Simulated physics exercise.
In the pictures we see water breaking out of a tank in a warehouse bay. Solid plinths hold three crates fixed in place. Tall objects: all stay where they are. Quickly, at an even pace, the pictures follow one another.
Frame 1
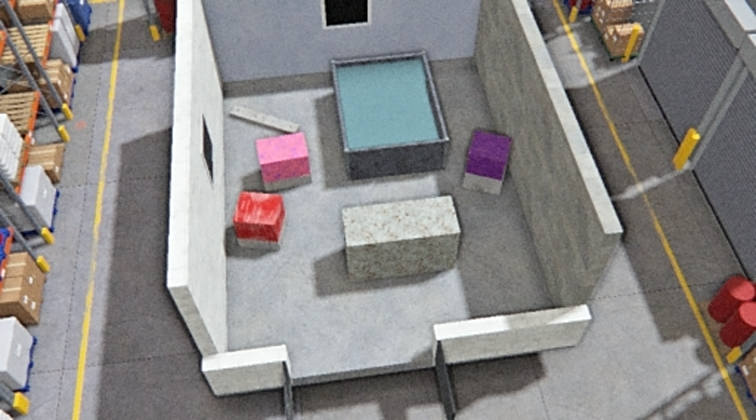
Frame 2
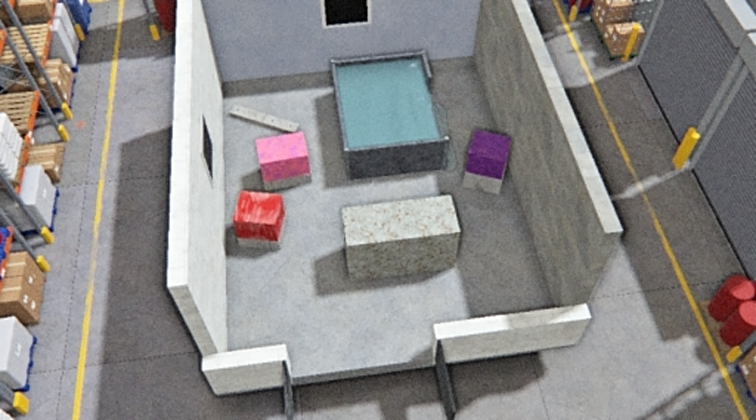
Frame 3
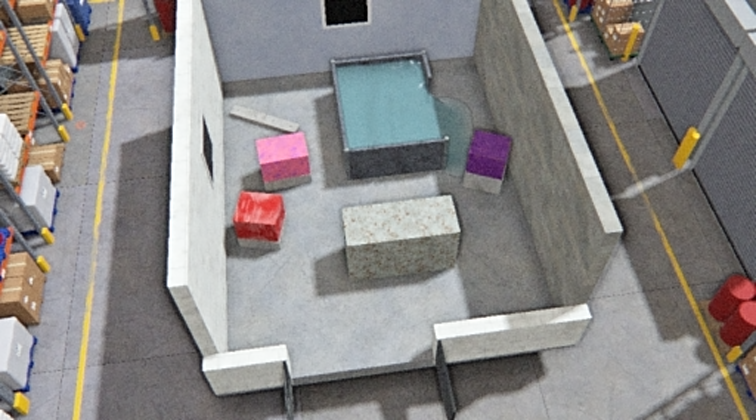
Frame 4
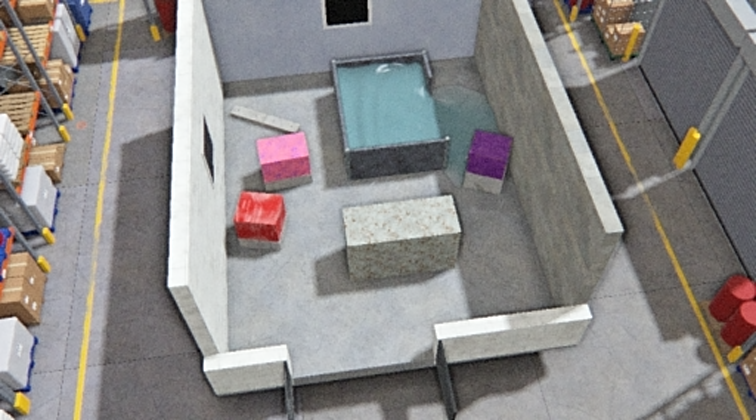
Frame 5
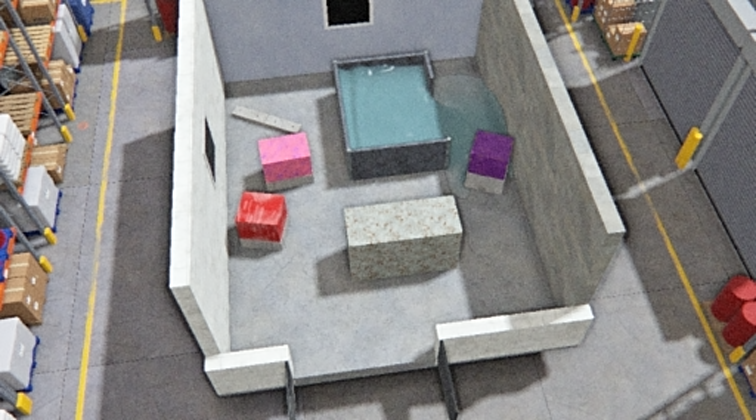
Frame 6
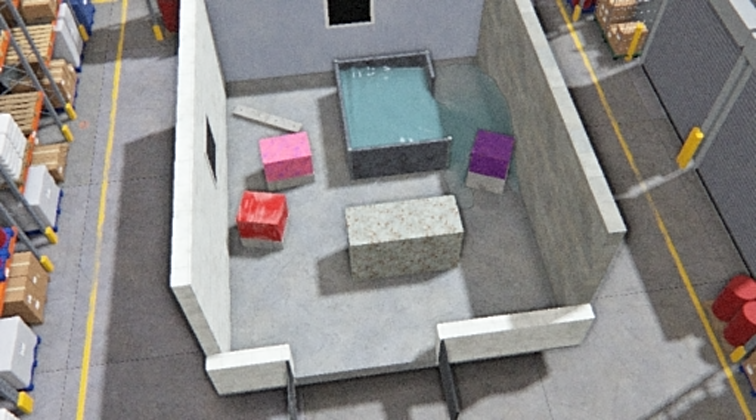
A large open-topped concrete enclosure stands in a warehouse bay, seen from high above, with racks of boxes left and red drums right. Inside, a grey tank of teal water sits at the back, with pink and red blocks left, a purple block right and a speckled grey block in front. The tank's right side opens and water spreads rightward across the floor toward the wall, while the view barely shifts.
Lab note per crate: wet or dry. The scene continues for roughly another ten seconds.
In the end the pink crate will be spared, the purple crate will be hit by the water, the red crate will be spared.
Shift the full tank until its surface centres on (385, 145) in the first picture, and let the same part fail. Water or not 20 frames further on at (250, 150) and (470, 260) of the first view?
First point untouched, second point soaked.
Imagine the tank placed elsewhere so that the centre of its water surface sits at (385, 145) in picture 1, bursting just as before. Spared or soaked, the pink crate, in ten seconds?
I'd say pink goes unreached.
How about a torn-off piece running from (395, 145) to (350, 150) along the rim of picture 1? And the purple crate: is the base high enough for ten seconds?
In my view the purple crate is never reached.
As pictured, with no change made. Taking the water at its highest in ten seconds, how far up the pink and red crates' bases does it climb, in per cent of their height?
Taking them in the order asked, 50 percent and 70 percent.
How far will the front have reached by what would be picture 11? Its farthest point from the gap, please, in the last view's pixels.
Somewhere about (545, 280).
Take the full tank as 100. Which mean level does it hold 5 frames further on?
My best guess is about 56 per cent.
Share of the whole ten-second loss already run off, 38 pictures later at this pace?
Somewhere around 15 per cent, I'd say.
A moment on, water covers 20 % of the floor; the pink crate not reached, the purple crate water round its plinth, the red crate not reached.
Next, water covers 45 % of the floor; the pink crate not reached, the purple crate water round its plinth, the red crate not reached.
Then, water covers 65 % of the floor; the pink crate water round its plinth, the purple crate water round its plinth, the red crate water round its plinth.
Later, water covers 95 % of the floor; the pink crate water round its plinth, the purple crate water round its plinth, the red crate water round its plinth.
In the end, water covers 100 % of the floor; the pink crate stayed above the water, the purple crate was topped, the red crate stayed above the water.
